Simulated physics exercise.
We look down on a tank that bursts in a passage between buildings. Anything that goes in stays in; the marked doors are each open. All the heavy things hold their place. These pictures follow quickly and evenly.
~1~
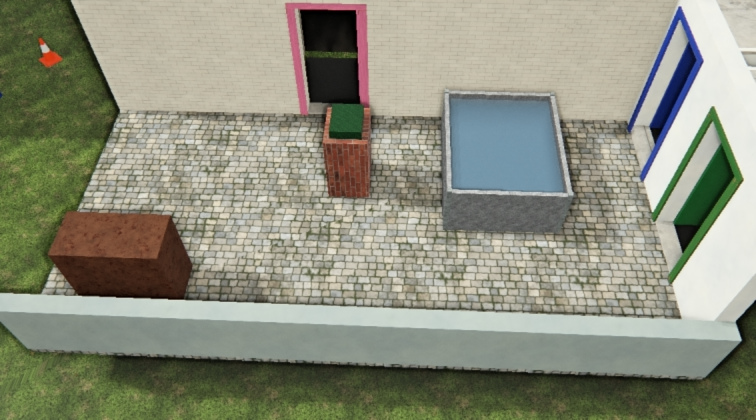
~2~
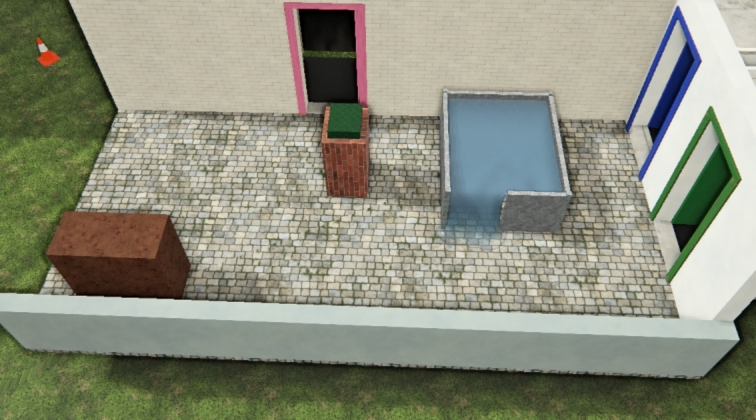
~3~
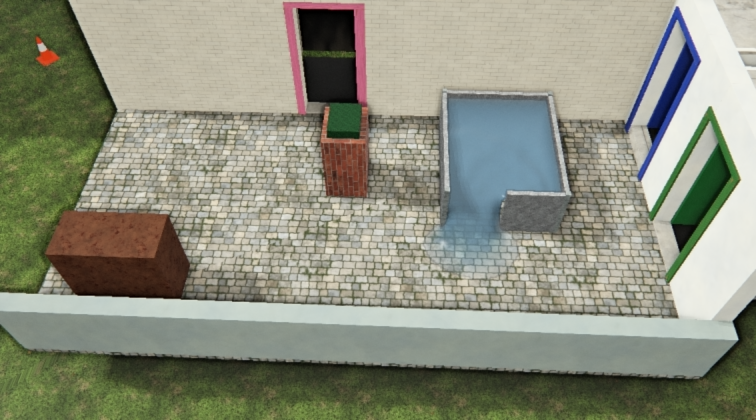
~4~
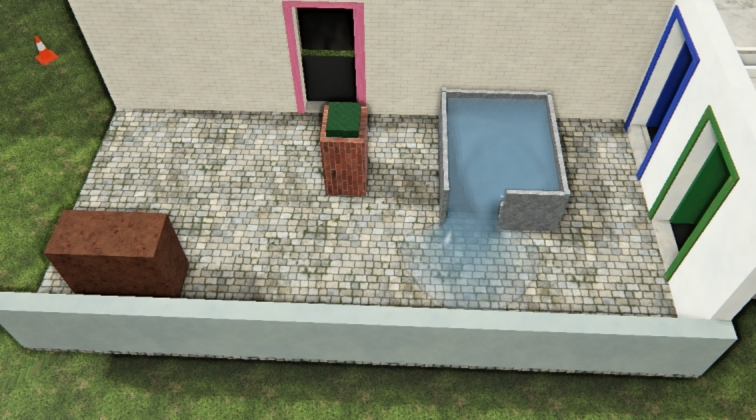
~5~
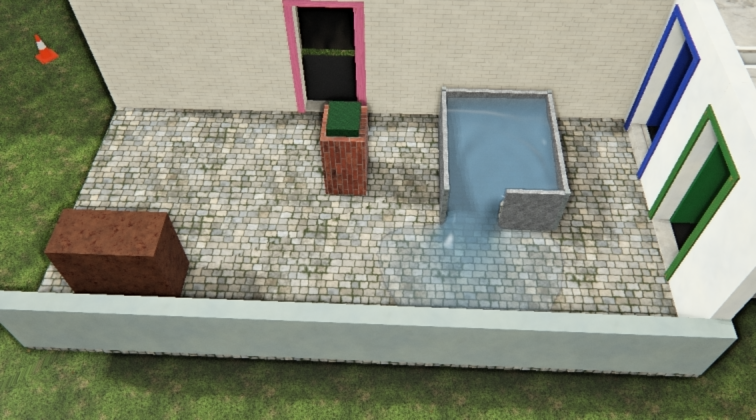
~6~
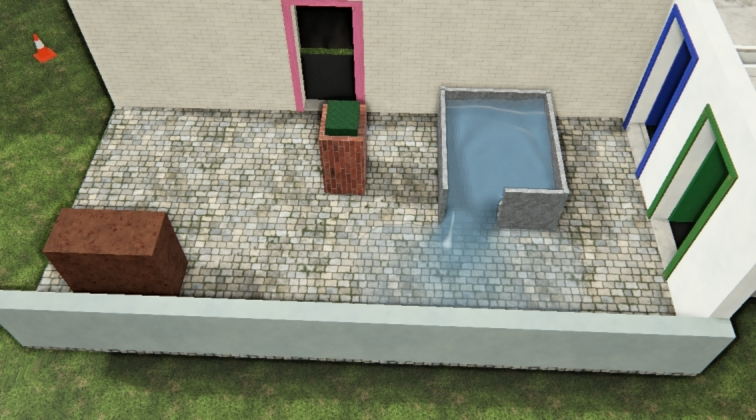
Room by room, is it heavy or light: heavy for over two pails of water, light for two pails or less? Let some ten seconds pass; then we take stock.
Result: I predict the blue door will remain at two buckets or below. I predict the pink door will remain at two buckets or below. I predict the green door will overshoot two buckets.
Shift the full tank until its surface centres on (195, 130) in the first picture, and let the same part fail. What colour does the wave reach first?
Looks like the door marked pink.
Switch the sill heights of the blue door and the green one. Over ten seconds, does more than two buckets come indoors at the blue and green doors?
With the sills exchanged, the blue door beats the cutoff and the green door falls below the cutoff.
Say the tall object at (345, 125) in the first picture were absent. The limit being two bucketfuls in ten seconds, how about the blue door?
As it turns out, blue door keeps within bounds.
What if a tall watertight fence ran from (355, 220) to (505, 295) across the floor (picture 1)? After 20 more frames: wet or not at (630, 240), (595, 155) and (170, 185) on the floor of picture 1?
Submerged; submerged; untouched.
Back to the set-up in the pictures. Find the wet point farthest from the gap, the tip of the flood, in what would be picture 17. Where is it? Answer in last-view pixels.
The farthest wet point should be near (70, 322).
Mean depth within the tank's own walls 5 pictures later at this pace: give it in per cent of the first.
Estimate: Some 68 %.
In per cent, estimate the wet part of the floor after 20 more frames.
I'd estimate some 60 per cent.
A moment on, water covers 20 % of the floor; the blue door not reached, the pink door not reached, the green door not reached.
Next, water covers 30 % of the floor; the blue door not reached, the pink door not reached, the green door wet at the sill, nothing in.
Then, water covers 60 % of the floor; the blue door wet at the sill, nothing in, the pink door not reached, the green door under two buckets in.
Later, water covers 75 % of the floor; the blue door wet at the sill, nothing in, the pink door not reached, the green door over two buckets in.
In the end, water covers 80 % of the floor; the blue door wet at the sill, nothing in, the pink door wet at the sill, nothing in, the green door over two buckets in.
